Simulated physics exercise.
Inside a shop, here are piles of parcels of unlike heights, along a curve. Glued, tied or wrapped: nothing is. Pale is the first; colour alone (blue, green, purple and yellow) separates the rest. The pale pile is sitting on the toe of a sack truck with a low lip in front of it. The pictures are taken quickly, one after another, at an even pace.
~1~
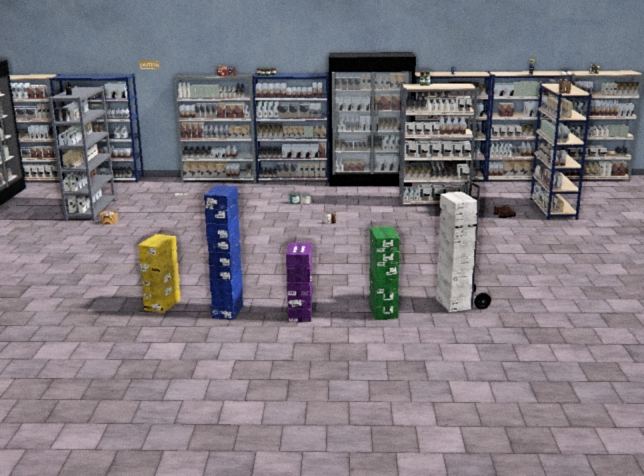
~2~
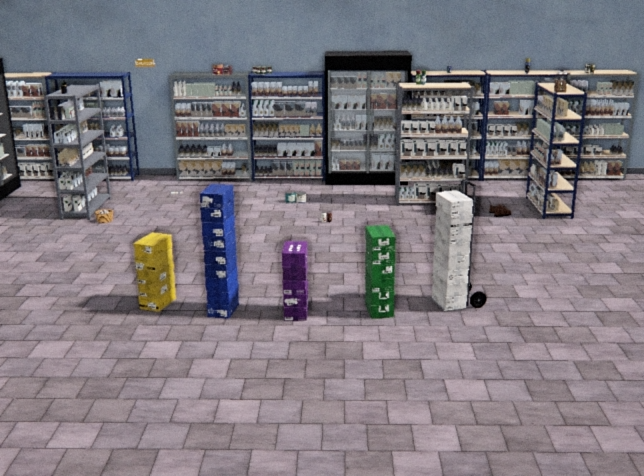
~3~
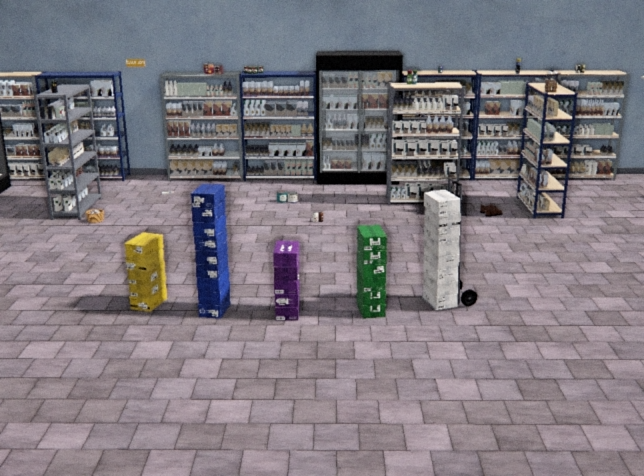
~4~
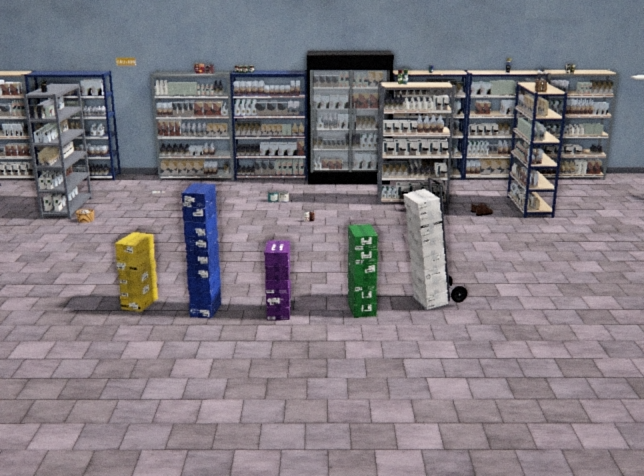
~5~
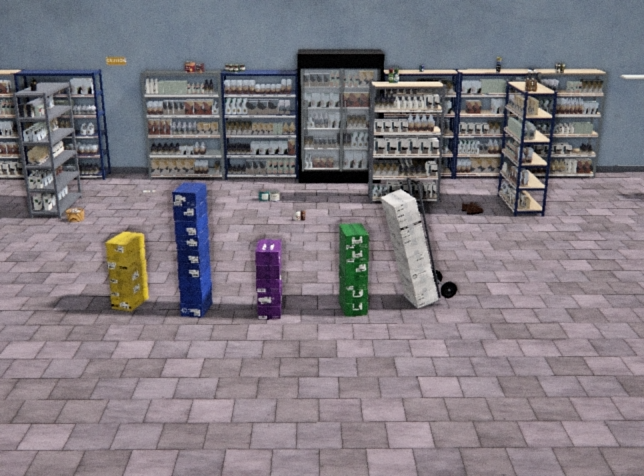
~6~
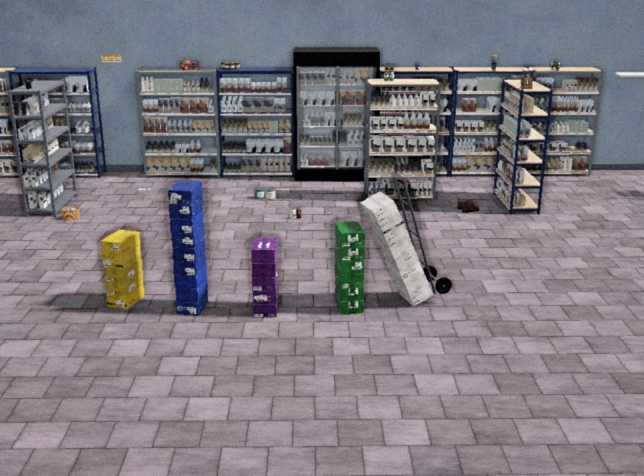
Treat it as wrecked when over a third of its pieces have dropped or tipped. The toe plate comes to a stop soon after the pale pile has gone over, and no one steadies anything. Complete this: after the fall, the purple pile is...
It is wrecked.
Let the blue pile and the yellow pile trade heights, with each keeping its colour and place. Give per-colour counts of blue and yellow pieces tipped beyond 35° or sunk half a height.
The counts are blue 0, yellow 0.
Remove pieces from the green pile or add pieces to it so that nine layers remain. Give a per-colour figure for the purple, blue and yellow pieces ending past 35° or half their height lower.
By colour, I'd count purple 4, blue 8, yellow 4.
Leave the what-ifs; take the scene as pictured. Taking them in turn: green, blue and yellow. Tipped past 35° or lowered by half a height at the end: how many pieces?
Green 6, blue 0, yellow 0.
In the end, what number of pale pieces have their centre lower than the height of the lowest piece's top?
The number works out at 3.
Soon, 8 of the pale pile down; none of the 5 purple parcels down (0 of 25 in all colours); top purple parcel unmoved; top green parcel tipped barely.
A while on, 8 of the pale pile down; none of the 5 purple parcels down (1 of 25 in all colours); top purple parcel unmoved; top green parcel tipped well over, half its height lower.
Towards the end, 8 of the pale pile down; 1 of the 5 purple parcels down (7 of 25 in all colours); top purple parcel tipped well over, about its own height lower; top green parcel tipped well over, some three heights lower.
Finally, 8 of the pale pile down; 4 of the 5 purple parcels down (10 of 25 in all colours); top purple parcel some two heights lower; top green parcel tipped steeply, some four heights lower. Seen by the last camera, middles, top purple parcel near (214, 282), top green parcel near (257, 289).
